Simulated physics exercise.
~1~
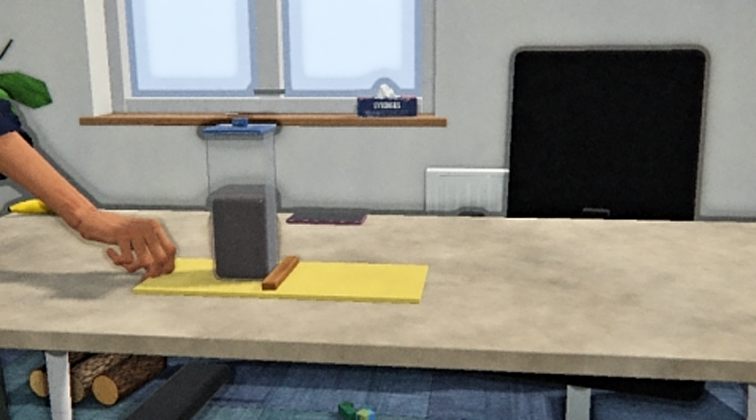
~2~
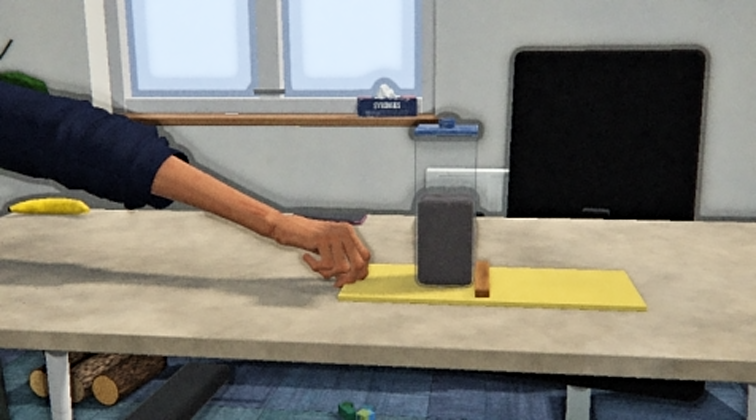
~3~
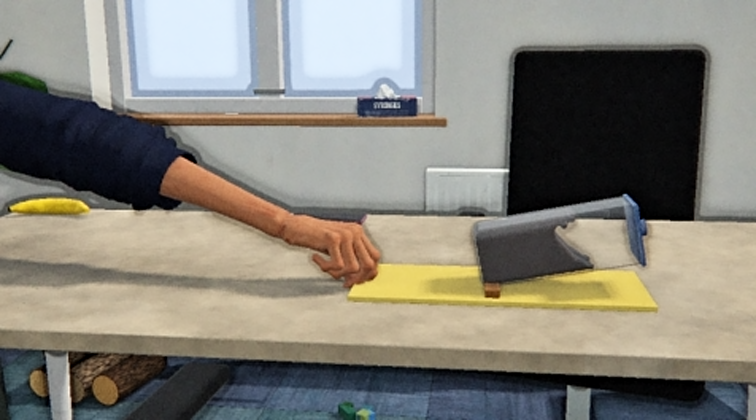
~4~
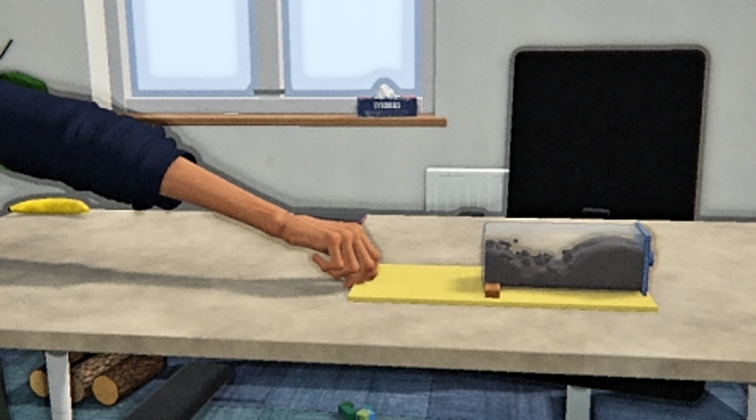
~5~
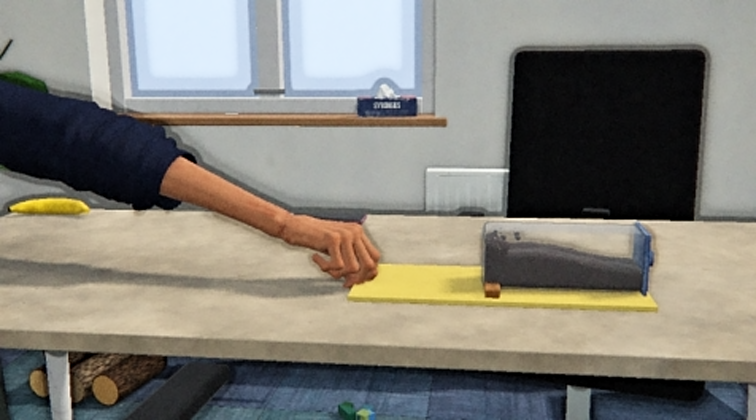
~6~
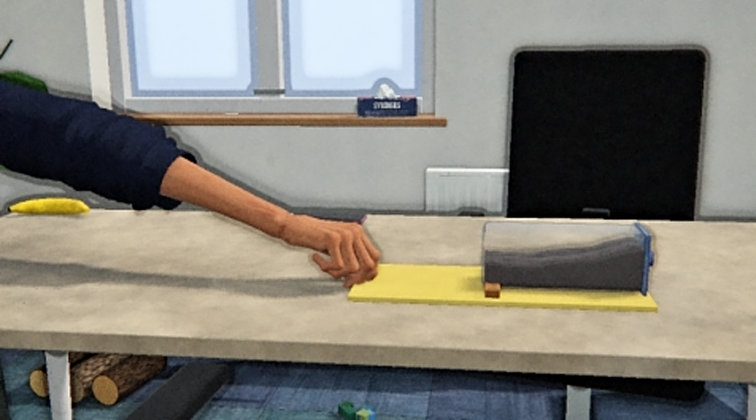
In a room with a window and a dark screen behind, a fixed camera looks across a pale stone-like table. A clear container with a blue cap, partly filled with dark liquid, stands on a yellow board, its right side near a low brown batten. From the left, a hand in a dark sleeve slides the board to the right with the container upright. As the board stops, the container tips over the batten to the right and falls onto its side. The liquid sloshes inside, then calms, and the capped container stays lying on the board, the hand still at its left end.
